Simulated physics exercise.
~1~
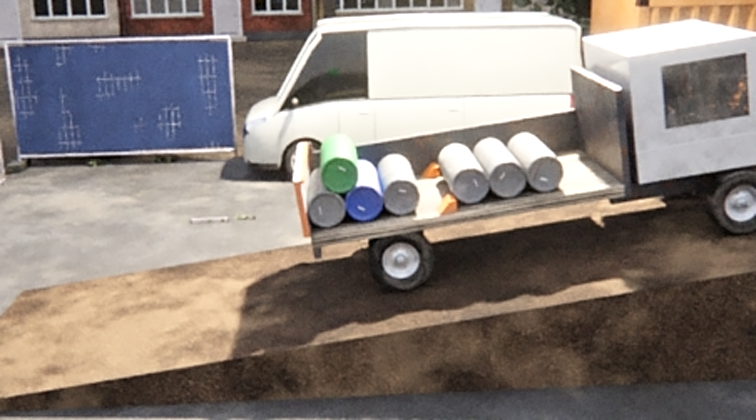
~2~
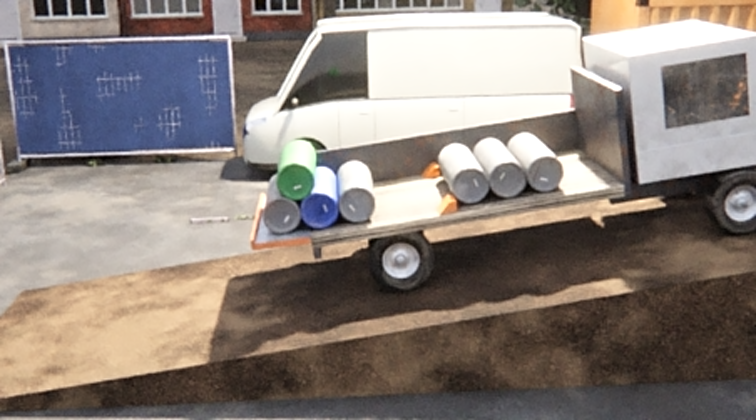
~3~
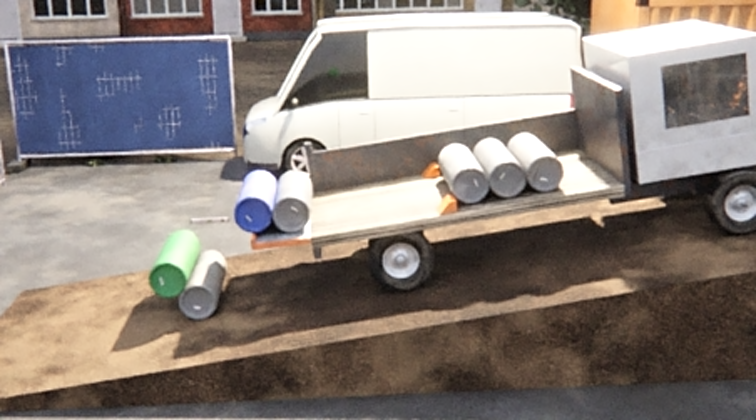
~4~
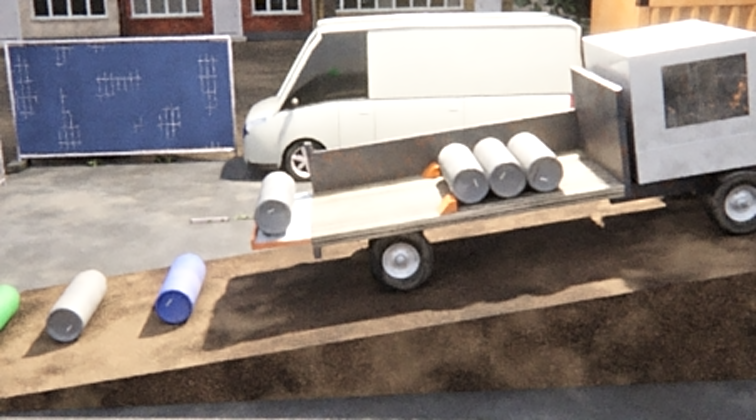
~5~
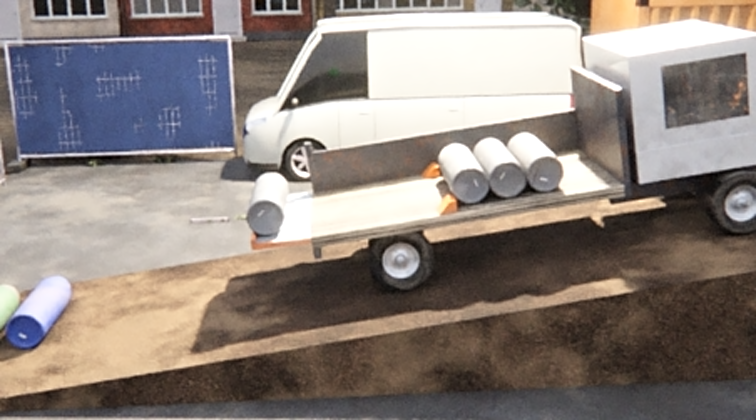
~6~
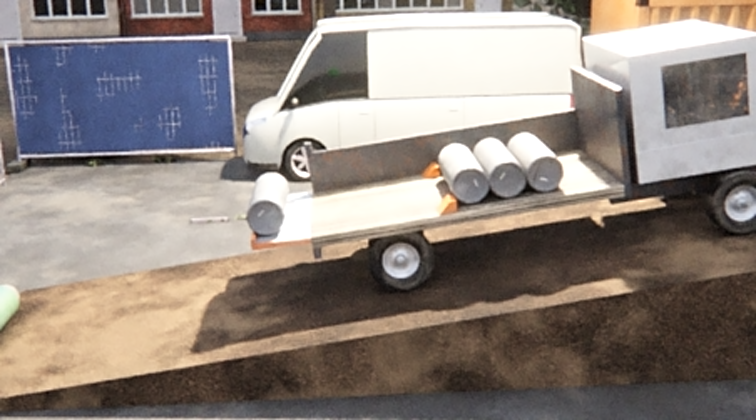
In this clip, the tailgate of a pick-up parked on a slope drops open and the rear cylinders roll left; green, blue and one grey fall to the ground and roll downhill, while one grey stays on the tailgate and three remain behind an orange chock.
